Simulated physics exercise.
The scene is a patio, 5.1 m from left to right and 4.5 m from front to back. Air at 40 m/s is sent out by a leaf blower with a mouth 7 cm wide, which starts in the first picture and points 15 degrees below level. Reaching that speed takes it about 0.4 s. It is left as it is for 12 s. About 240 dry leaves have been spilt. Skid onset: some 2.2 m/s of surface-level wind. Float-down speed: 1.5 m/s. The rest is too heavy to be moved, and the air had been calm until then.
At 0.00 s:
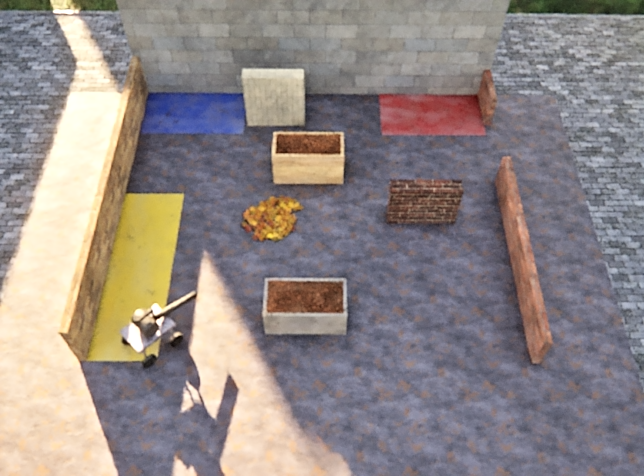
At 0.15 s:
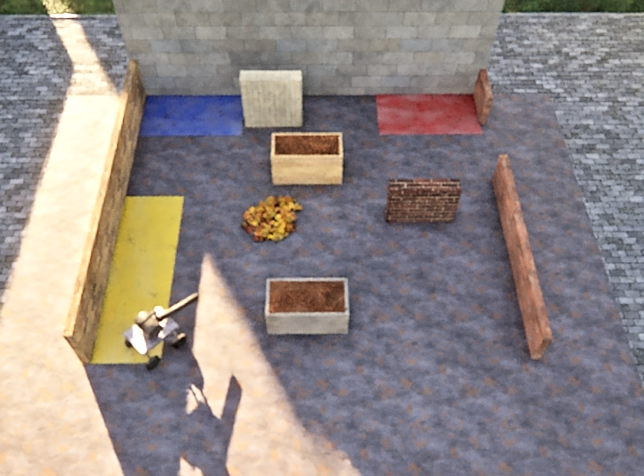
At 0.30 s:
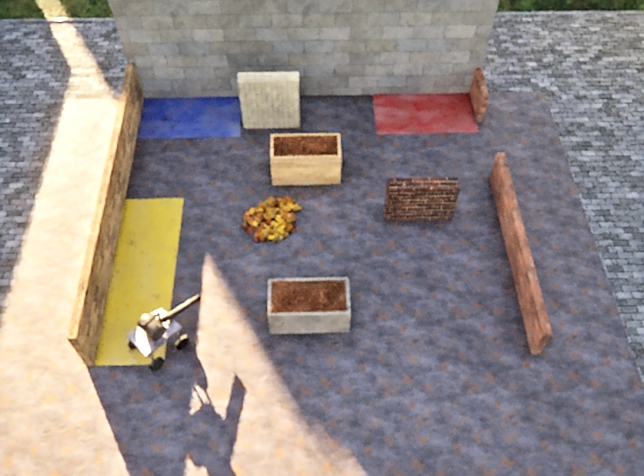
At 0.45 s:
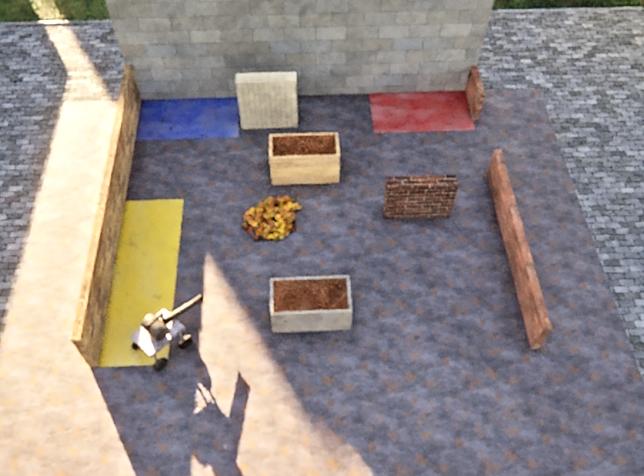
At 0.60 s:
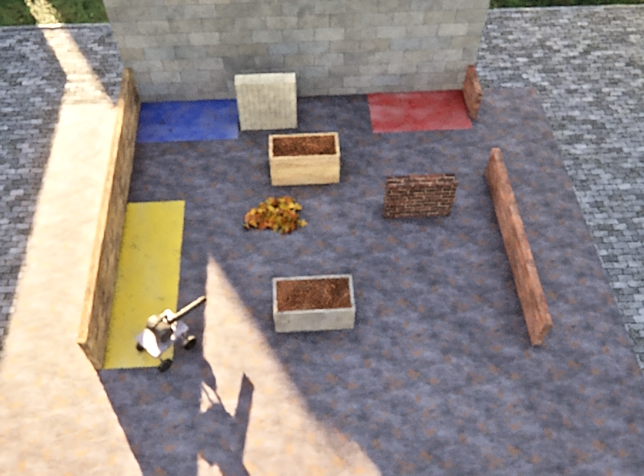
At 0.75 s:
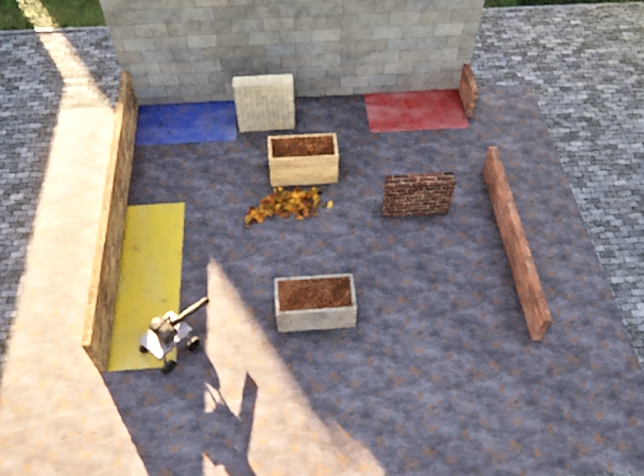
A leaf blower on a patio pointing at a pile of dry leaves, which sits still, then spreads toward the upper right.
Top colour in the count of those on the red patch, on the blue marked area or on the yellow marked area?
The red one.
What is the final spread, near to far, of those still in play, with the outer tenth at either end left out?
Spread: Approx. 1.6 m.
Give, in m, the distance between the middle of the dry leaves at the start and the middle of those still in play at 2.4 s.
Displacement of centre: Approx. 1.2 m.
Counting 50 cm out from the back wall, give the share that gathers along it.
Roughly 10 in a hundred.
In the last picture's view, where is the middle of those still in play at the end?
Look somewhere near (439, 124).
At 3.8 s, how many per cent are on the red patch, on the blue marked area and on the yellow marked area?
I'd say around 20 per cent at red, 0 per cent at blue, 0 per cent at yellow.
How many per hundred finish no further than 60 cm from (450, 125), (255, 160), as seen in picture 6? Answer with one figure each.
30 %, 20 %.
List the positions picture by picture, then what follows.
In the first picture, the middle of the dry leaves is near (273, 218), none has stirred yet and the mouth of the leaf blower is at (195, 295).
In the second picture, the middle of the dry leaves is near (273, 216), none has stirred yet, the blue marked area is centred on (193, 115), the yellow marked area is centred on (141, 273) and the red patch is centred on (428, 114).
In the third picture, the middle of the dry leaves is near (273, 216), none has stirred yet, the top of a planter is at (306, 146) and the top of a planter is at (309, 296).
In the fourth picture, the middle of the dry leaves is near (273, 216) and none has stirred yet.
In the fifth picture, the middle of the dry leaves is near (276, 218), the farthest in sight from the leaf blower is at (292, 201) and about 25 % have left their places.
In the sixth picture, the middle of the dry leaves is near (283, 207), the farthest in sight from the leaf blower is at (321, 192) and about 70 % have left their places.
After 2.4 s, 88 % are on the move or not yet settled, 0 % are on the blue marked area, 0 % on the yellow marked area and 13 % on the red patch; the middle of those still in play is near (321, 181).
After 3.8 s, 81 % are on the move or not yet settled, 0 % are on the blue marked area, 0 % on the yellow marked area and 19 % on the red patch; the middle of those still in play is near (368, 150).
After 6.6 s, 67 % are on the move or not yet settled, 0 % are on the blue marked area, 0 % on the yellow marked area and 23 % on the red patch; the middle of those still in play is near (418, 134).
After 12.0 s, at the end, 0 % are on the blue marked area, 0 % on the yellow marked area and 30 % on the red patch; the middle of those still in play is near (439, 124).
